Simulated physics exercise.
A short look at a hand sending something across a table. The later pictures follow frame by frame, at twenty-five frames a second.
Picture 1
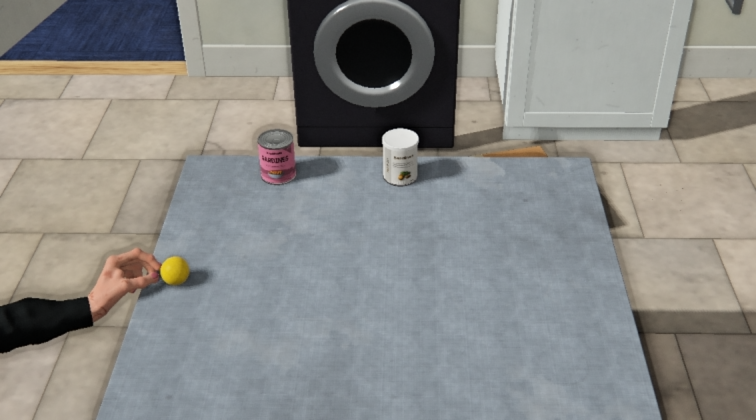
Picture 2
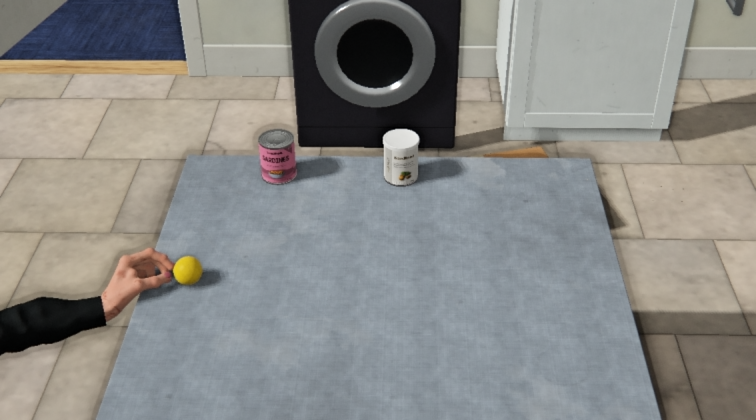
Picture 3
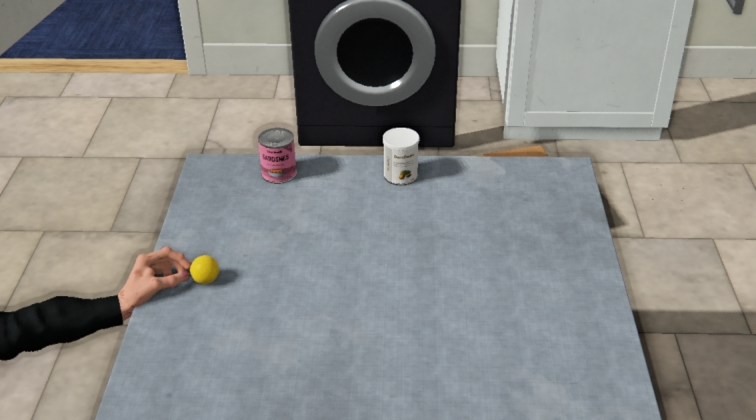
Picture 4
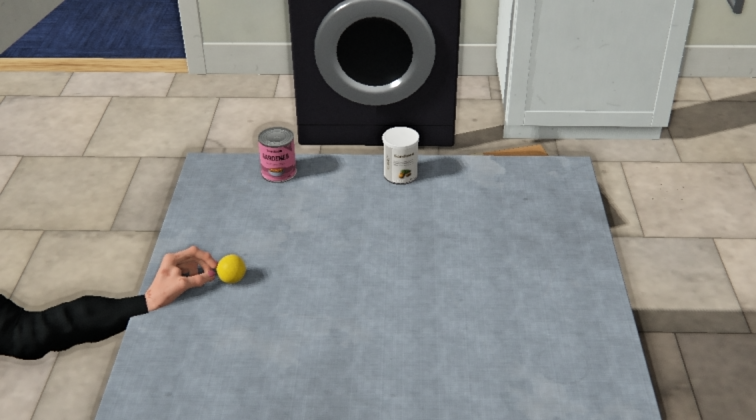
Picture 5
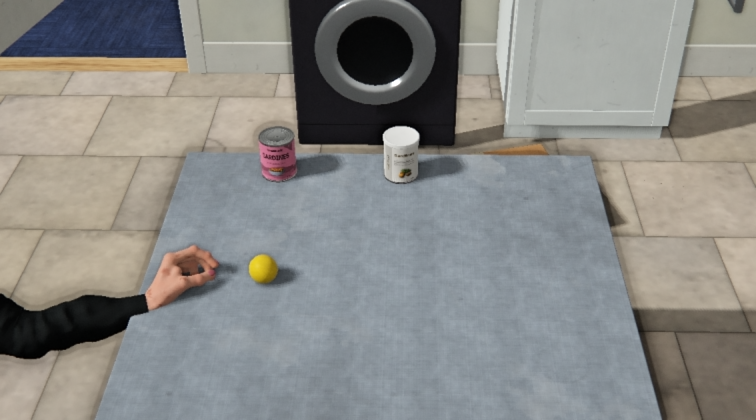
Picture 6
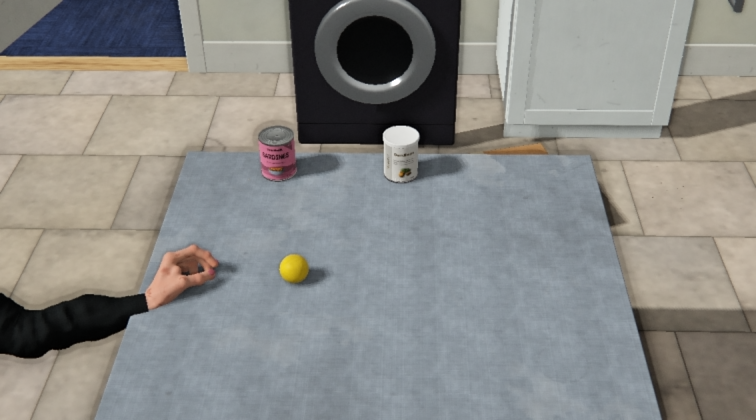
A yellow lemon, held at the fingertips of a dark-sleeved hand at the left of a blue-grey tabletop, is seen from above in a room with pale floor tiles. A pink tin and a white container stand along the far edge, before a black round-doored appliance and a pale cabinet. The hand pushes the lemon rightward, then stays back as it travels on alone, the view steady.
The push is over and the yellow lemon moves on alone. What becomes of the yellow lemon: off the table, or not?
The yellow lemon goes over the edge.
Then, 0.20 s past the last view, yellow lemon displaced well along near (444, 271).
Then, 0.40 s past the last view, yellow lemon displaced well along near (584, 273).
Then, 0.70 s past the last view, yellow lemon now off the table.
Then, 0.90 s past the last view, things are still on the move.
Finally, off the table, yellow lemon.
